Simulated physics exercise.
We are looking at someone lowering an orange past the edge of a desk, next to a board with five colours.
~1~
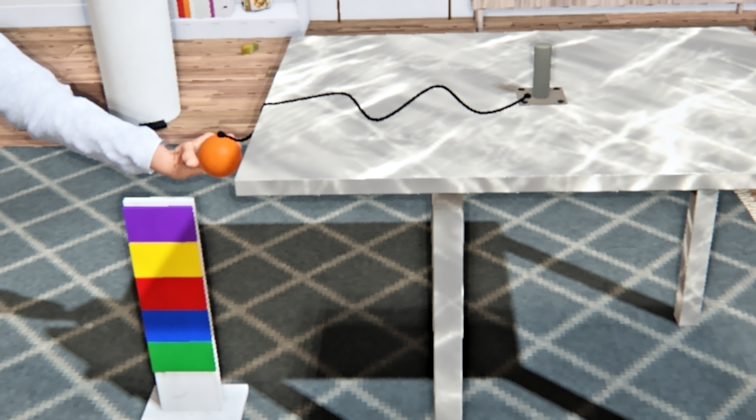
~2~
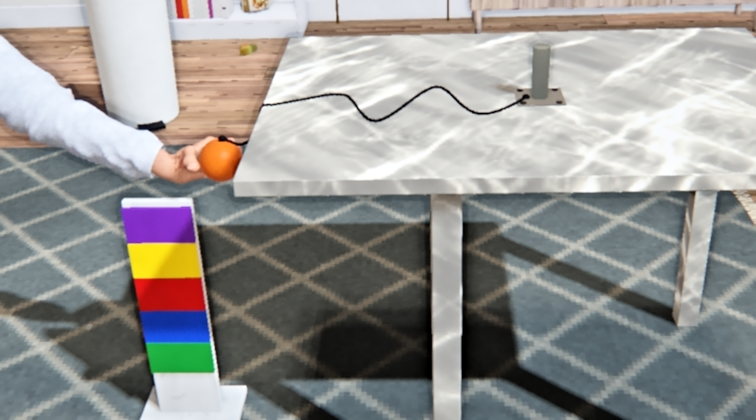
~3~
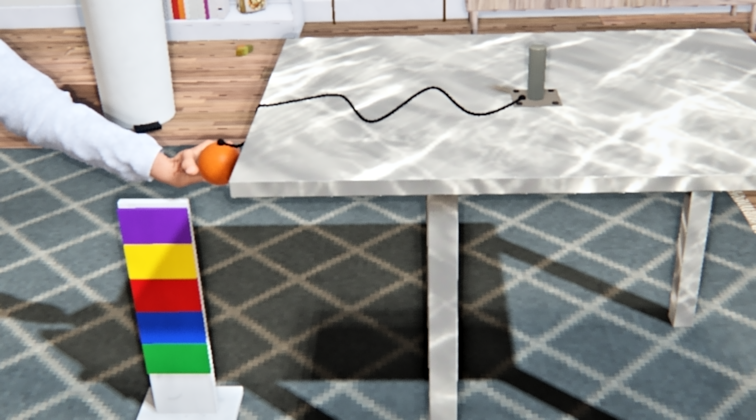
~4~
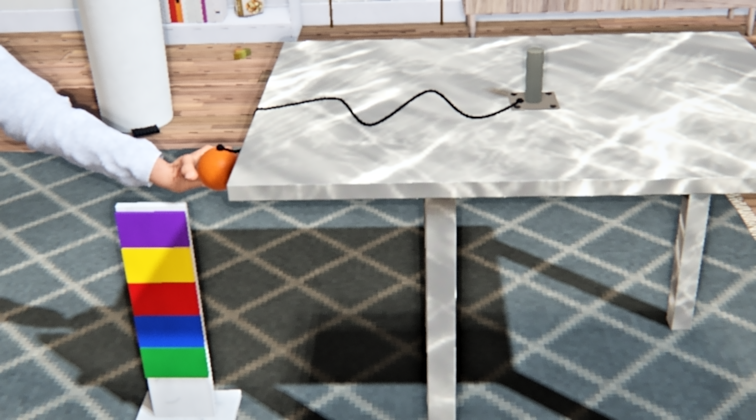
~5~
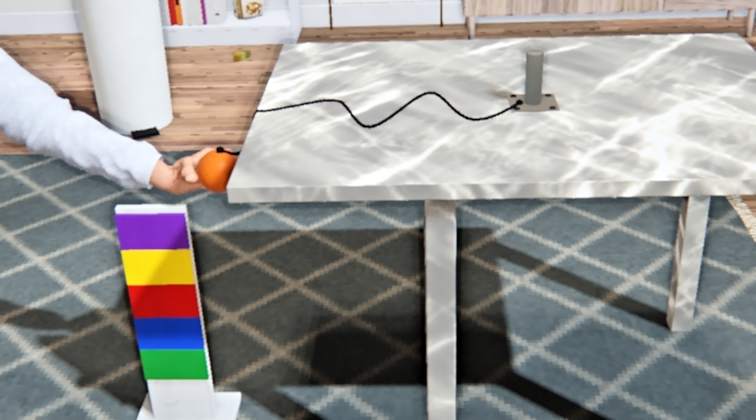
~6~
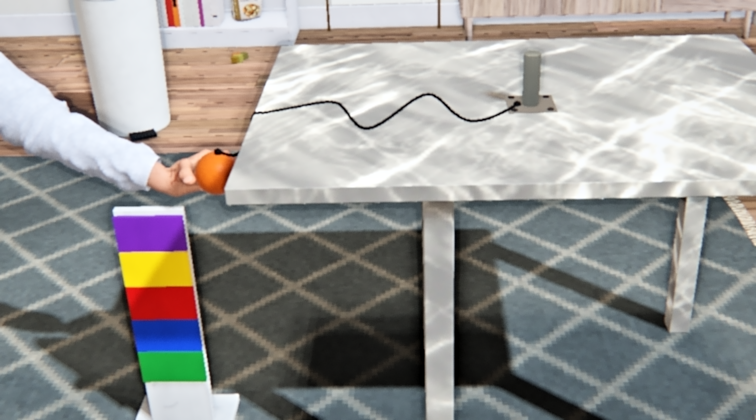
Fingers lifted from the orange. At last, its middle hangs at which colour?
At blue.
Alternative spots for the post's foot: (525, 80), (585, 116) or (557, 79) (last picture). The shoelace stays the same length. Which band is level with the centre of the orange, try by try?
Blue; red; red.
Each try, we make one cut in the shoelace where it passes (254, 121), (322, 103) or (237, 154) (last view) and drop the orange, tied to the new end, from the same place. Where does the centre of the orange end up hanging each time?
In order, it comes to rest around (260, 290), (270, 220) and (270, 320).
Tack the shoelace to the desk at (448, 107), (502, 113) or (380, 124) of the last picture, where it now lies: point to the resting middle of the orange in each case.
Taking them in turn, I'd expect around (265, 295), (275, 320) and finally (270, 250).
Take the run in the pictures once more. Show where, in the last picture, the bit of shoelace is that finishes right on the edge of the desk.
At (368, 129).
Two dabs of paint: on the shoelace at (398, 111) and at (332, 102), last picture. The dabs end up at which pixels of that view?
End points: Roughly (308, 111); roughly (265, 191).
Early on, orange near (248, 324); level with blue.
Midway, orange near (307, 323); level with blue.
Near the end, orange near (262, 332); level with blue.
Finally, orange near (280, 329); level with blue. The shoelace holds its middle at blue.
